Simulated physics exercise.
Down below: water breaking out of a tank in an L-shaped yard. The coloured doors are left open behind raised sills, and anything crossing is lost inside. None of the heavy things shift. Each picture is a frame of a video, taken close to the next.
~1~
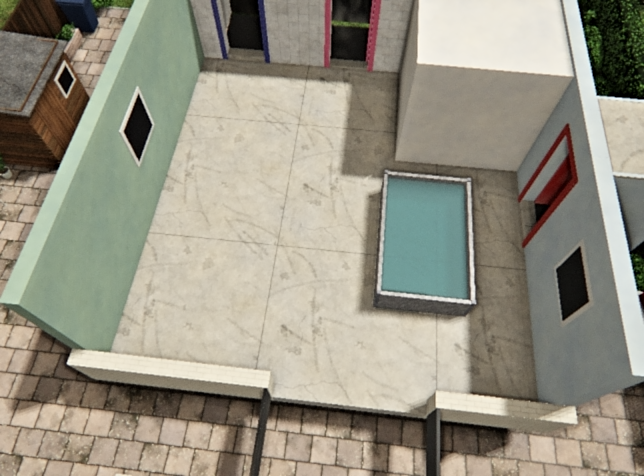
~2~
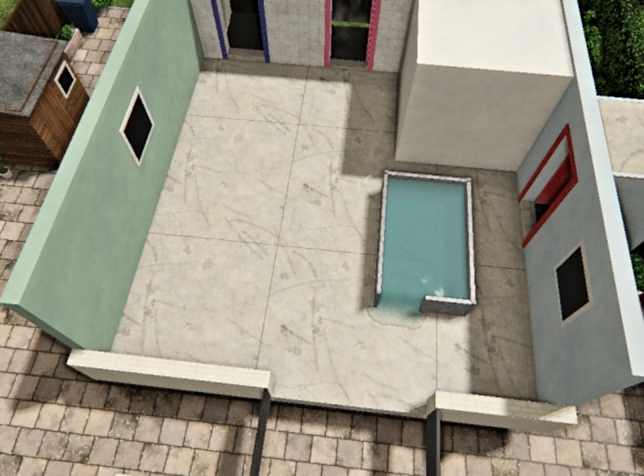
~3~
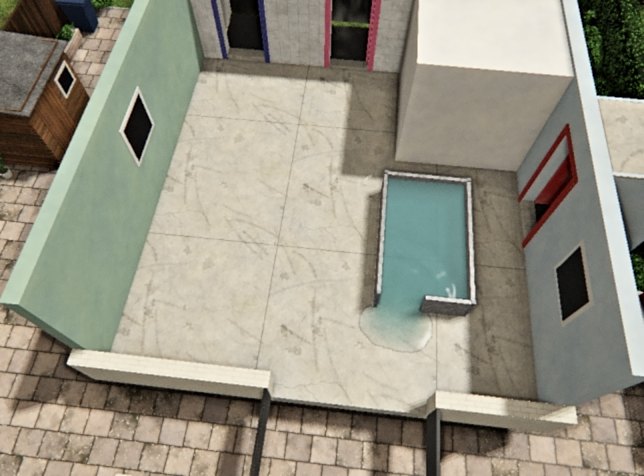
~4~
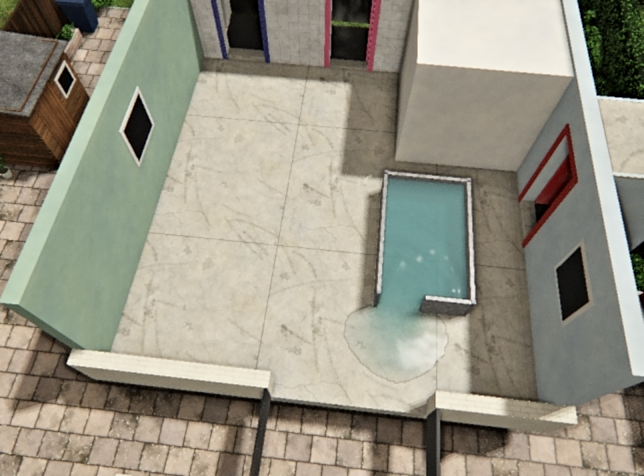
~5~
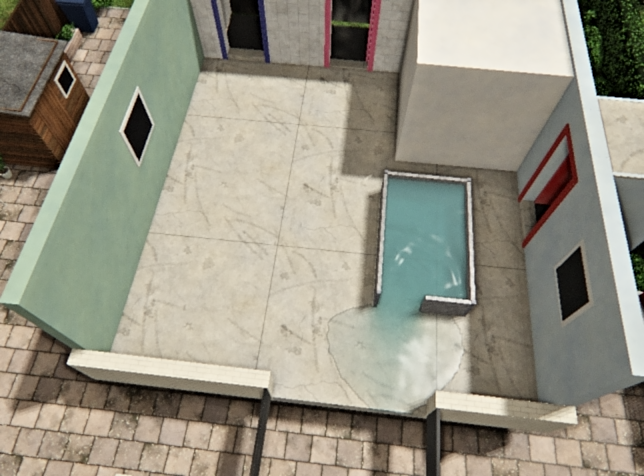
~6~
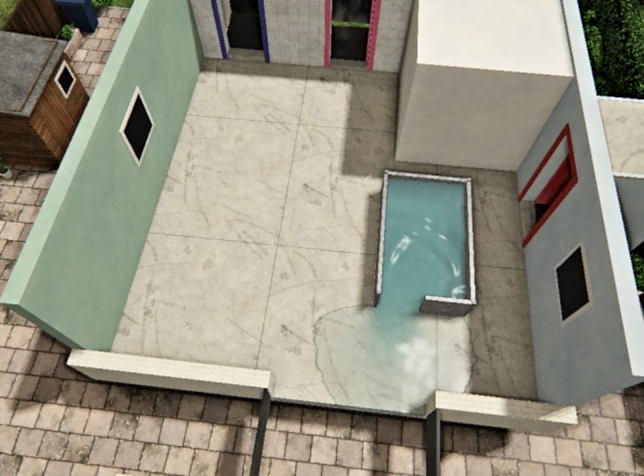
A rectangular water tank opens at its near side and water spreads across the yard.
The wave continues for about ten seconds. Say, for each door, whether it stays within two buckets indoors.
One by one: The red door is going to stay within two buckets; the pink door is going to stay within two buckets; the blue door is going to stay within two buckets.
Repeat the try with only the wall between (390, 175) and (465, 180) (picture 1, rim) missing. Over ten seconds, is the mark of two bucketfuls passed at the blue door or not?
Outcome - blue door: Below threshold.
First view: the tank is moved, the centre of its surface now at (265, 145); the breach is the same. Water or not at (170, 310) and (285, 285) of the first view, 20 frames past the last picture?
Soaked, soaked.
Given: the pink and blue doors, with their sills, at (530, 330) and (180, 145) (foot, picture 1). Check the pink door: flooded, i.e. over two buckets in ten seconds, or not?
Result: Pink door remains within bounds.
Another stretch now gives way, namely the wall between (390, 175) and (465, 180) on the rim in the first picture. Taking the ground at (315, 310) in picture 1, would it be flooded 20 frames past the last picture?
Answer: Bone-dry.
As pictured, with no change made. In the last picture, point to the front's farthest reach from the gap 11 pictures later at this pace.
Somewhere around (181, 371).
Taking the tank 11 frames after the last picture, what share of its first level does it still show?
Estimate: Close to 64 %.
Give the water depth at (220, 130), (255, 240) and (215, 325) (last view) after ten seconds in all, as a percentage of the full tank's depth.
In turn 0, 0 and 2 in a hundred.
A moment on, water covers 10 % of the floor; the red door not reached, the pink door not reached, the blue door not reached.
Next, water covers 15 % of the floor; the red door not reached, the pink door not reached, the blue door not reached.
Then, water covers 20 % of the floor; the red door not reached, the pink door not reached, the blue door not reached.
Later, water covers 25 % of the floor; the red door wet at the sill, nothing in, the pink door not reached, the blue door not reached.
In the end, water covers 30 % of the floor; the red door wet at the sill, nothing in, the pink door not reached, the blue door not reached.
